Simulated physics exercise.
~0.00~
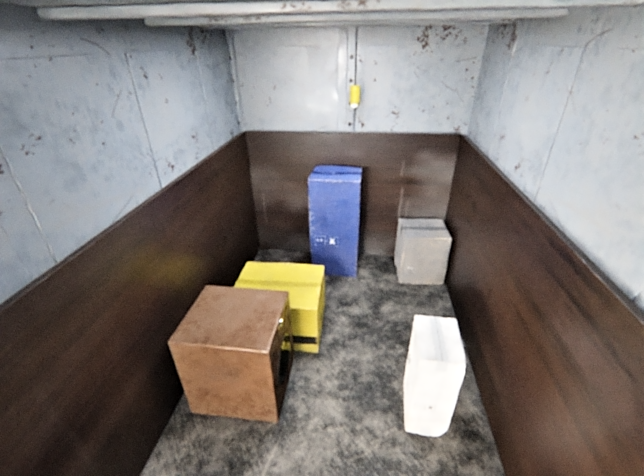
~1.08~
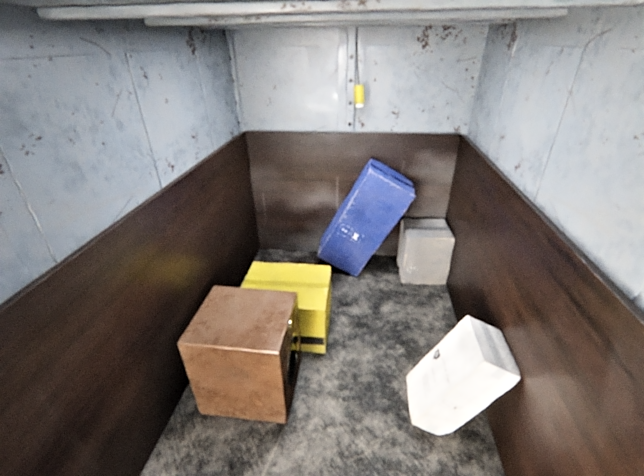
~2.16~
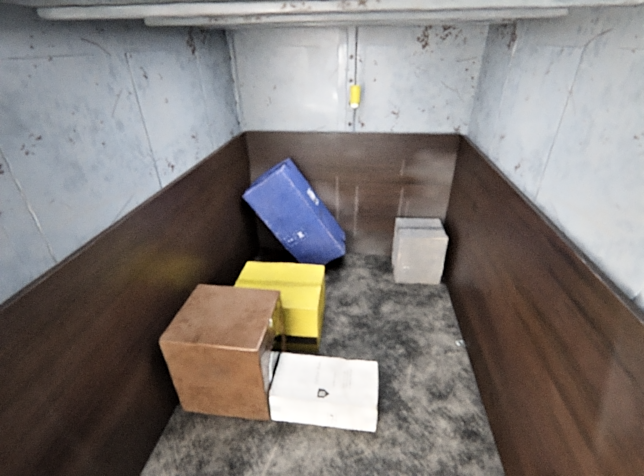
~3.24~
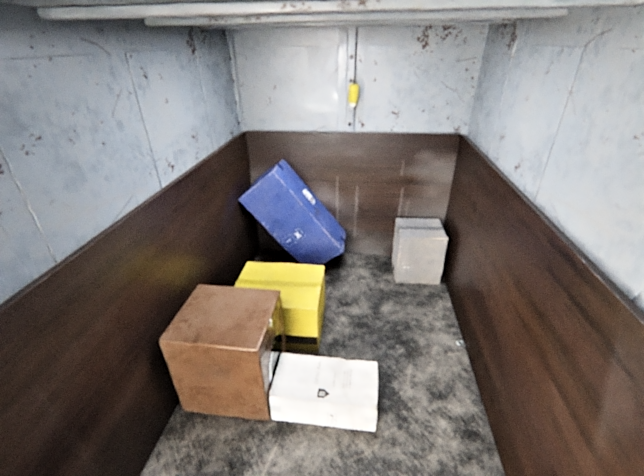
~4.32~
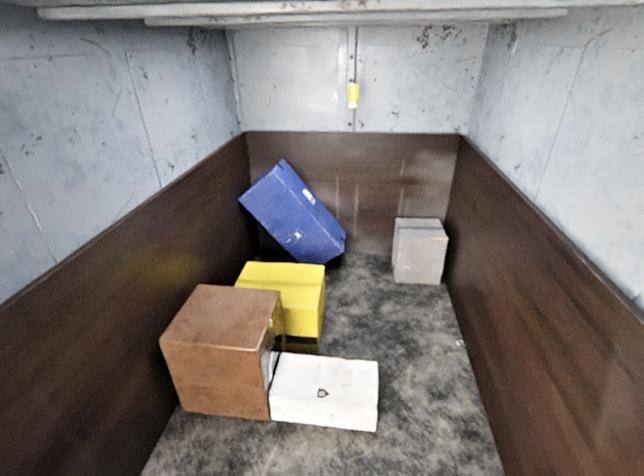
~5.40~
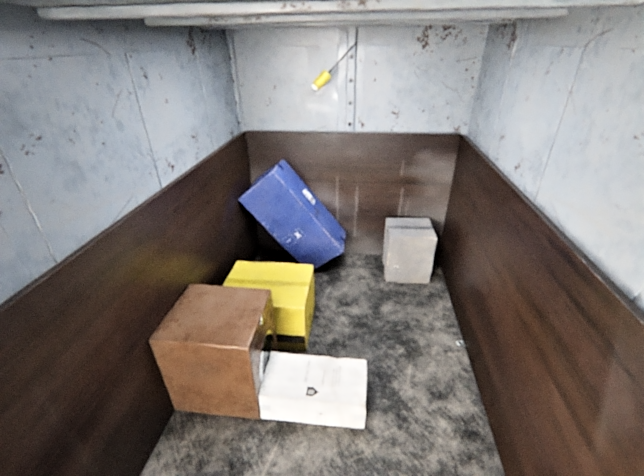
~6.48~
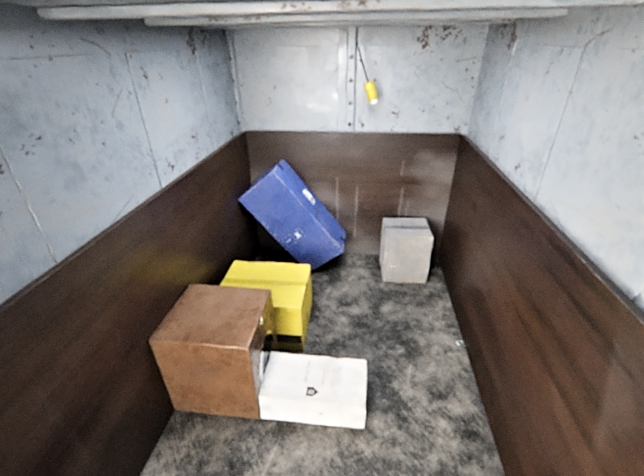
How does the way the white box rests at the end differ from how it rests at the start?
At the start the white box stands upright on the right side of the floor. At the end it lies on its side next to the brown box.
Blue and white boxes tipping right then left in a van's load bay, the white ending flat, the blue leaning left.
